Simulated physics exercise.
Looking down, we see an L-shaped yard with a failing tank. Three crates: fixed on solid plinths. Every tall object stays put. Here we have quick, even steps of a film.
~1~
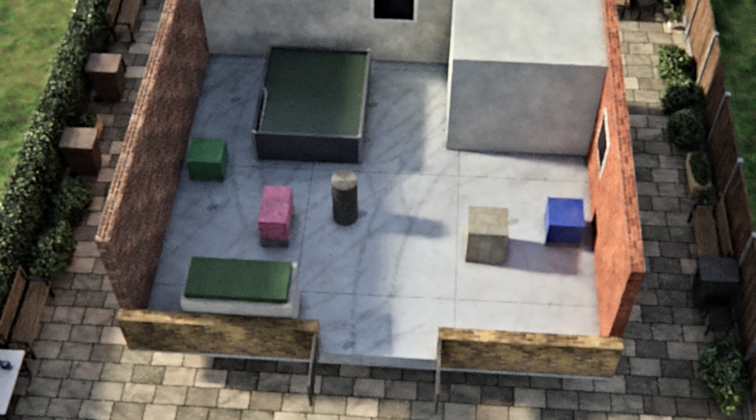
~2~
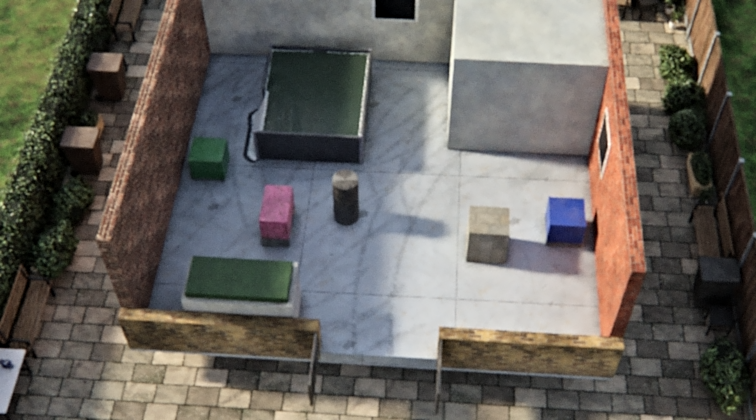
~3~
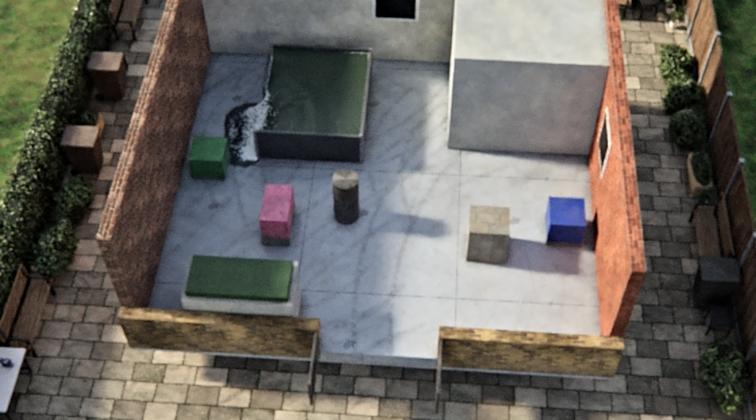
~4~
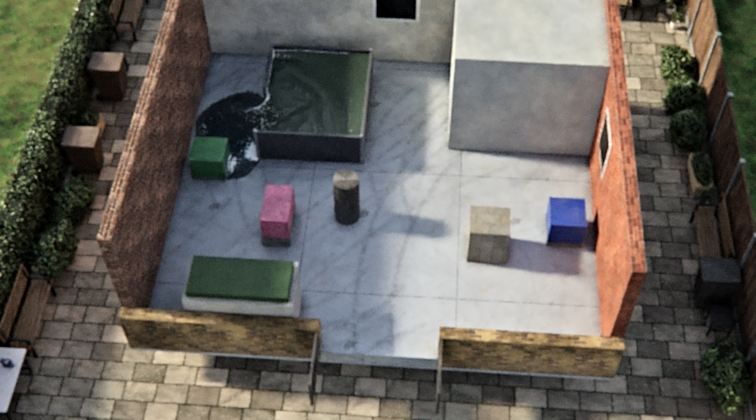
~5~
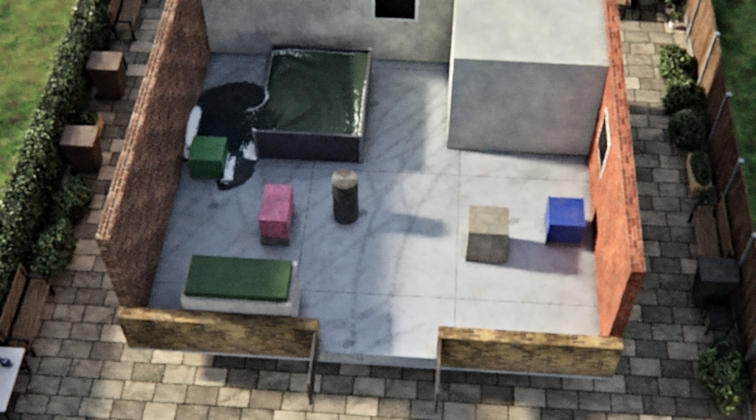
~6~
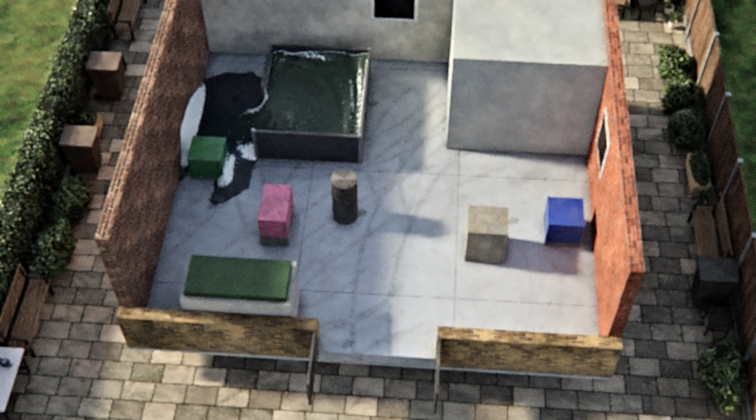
Walled yard seen from above, dark water pouring from the left side of a tank and spreading around a green crate.
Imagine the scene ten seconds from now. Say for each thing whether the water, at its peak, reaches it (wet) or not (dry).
One by one: Pink crate: Remains dry, blue crate: Remains dry, green crate: Becomes wet.
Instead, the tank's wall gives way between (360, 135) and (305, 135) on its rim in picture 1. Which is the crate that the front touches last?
My answer: The one in blue.
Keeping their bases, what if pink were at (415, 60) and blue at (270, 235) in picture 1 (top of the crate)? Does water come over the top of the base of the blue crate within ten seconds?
Result for blue: Overtopped.
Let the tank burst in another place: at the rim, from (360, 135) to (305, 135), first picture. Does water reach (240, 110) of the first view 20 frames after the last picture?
At that spot: Parched.
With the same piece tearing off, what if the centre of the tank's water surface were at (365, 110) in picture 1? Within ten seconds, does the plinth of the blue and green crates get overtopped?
As I see it, blue crate is not reached, and green crate gets reached.
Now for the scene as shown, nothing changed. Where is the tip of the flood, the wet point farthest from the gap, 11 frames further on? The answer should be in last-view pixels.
Roughly (142, 330).
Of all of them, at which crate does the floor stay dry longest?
It's the blue-painted one.
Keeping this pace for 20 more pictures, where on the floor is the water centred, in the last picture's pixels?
Roughly at (275, 130).
A moment on, water covers 15 % of the floor; the pink crate water round its plinth, the blue crate not reached, the green crate water round its plinth.
Next, water covers 25 % of the floor; the pink crate water round its plinth, the blue crate not reached, the green crate water round its plinth.
Then, water covers 40 % of the floor; the pink crate water round its plinth, the blue crate not reached, the green crate water round its plinth.
Later, water covers 70 % of the floor; the pink crate water round its plinth, the blue crate not reached, the green crate water round its plinth.
In the end, water covers 85 % of the floor; the pink crate stayed above the water, the blue crate stayed above the water, the green crate was topped.
